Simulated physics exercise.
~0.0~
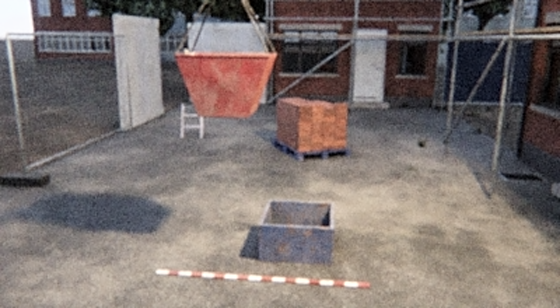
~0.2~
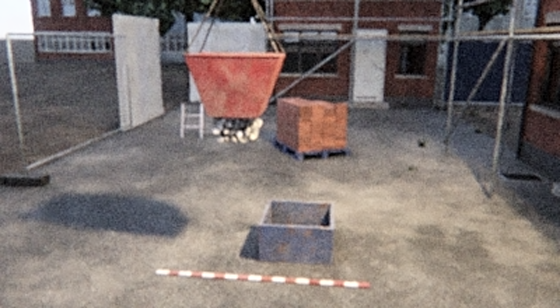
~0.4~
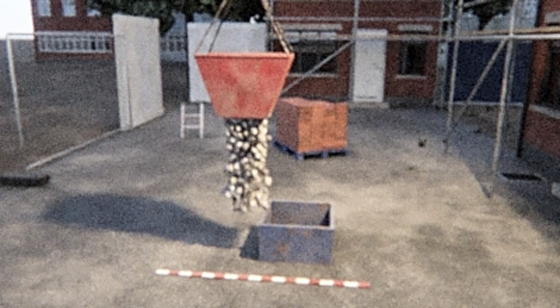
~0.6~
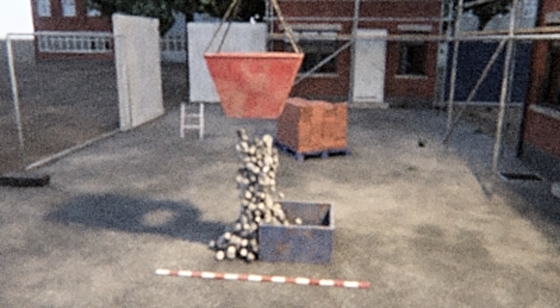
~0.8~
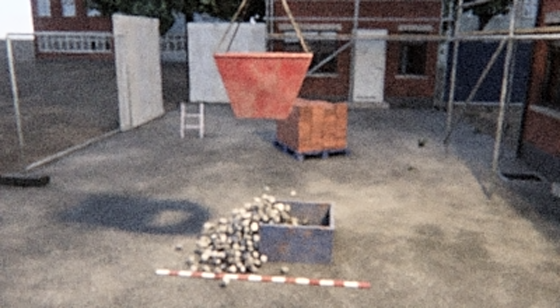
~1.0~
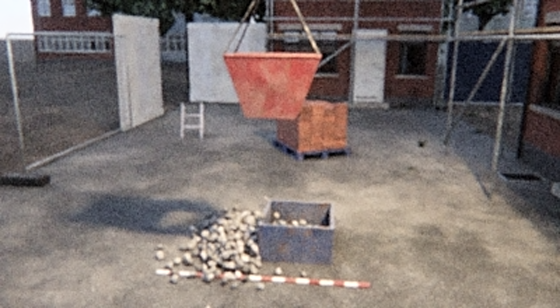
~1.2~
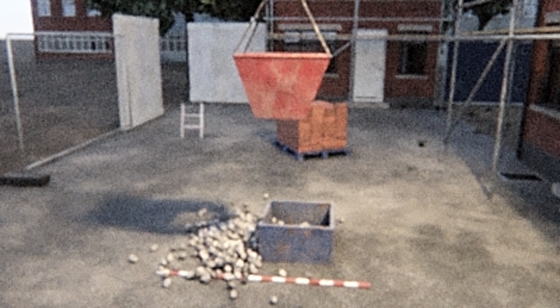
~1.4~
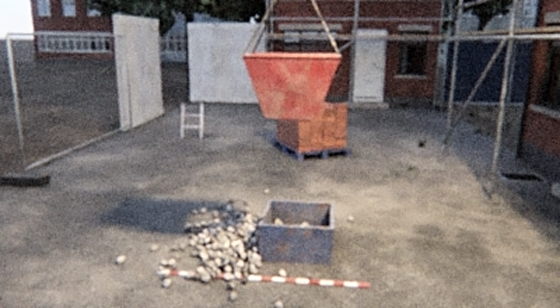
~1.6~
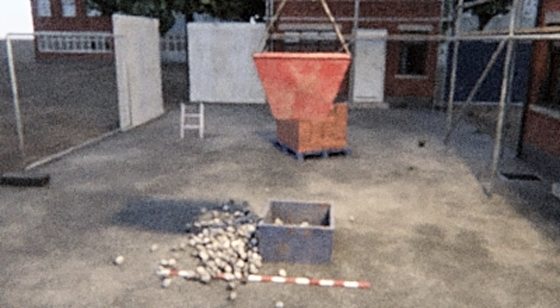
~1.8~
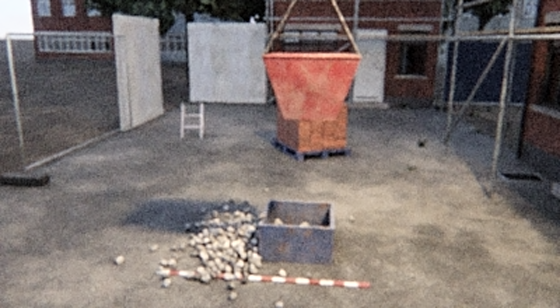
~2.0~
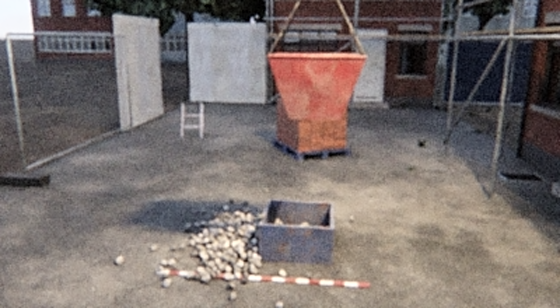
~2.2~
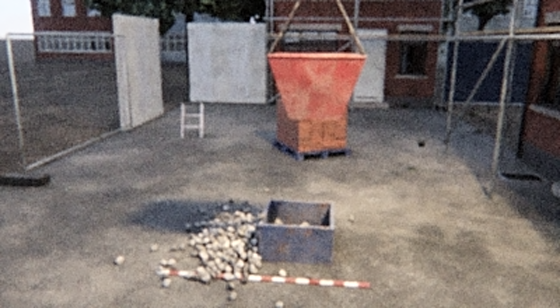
A red skip moving right drops stones, mostly left of the bin, with some inside.
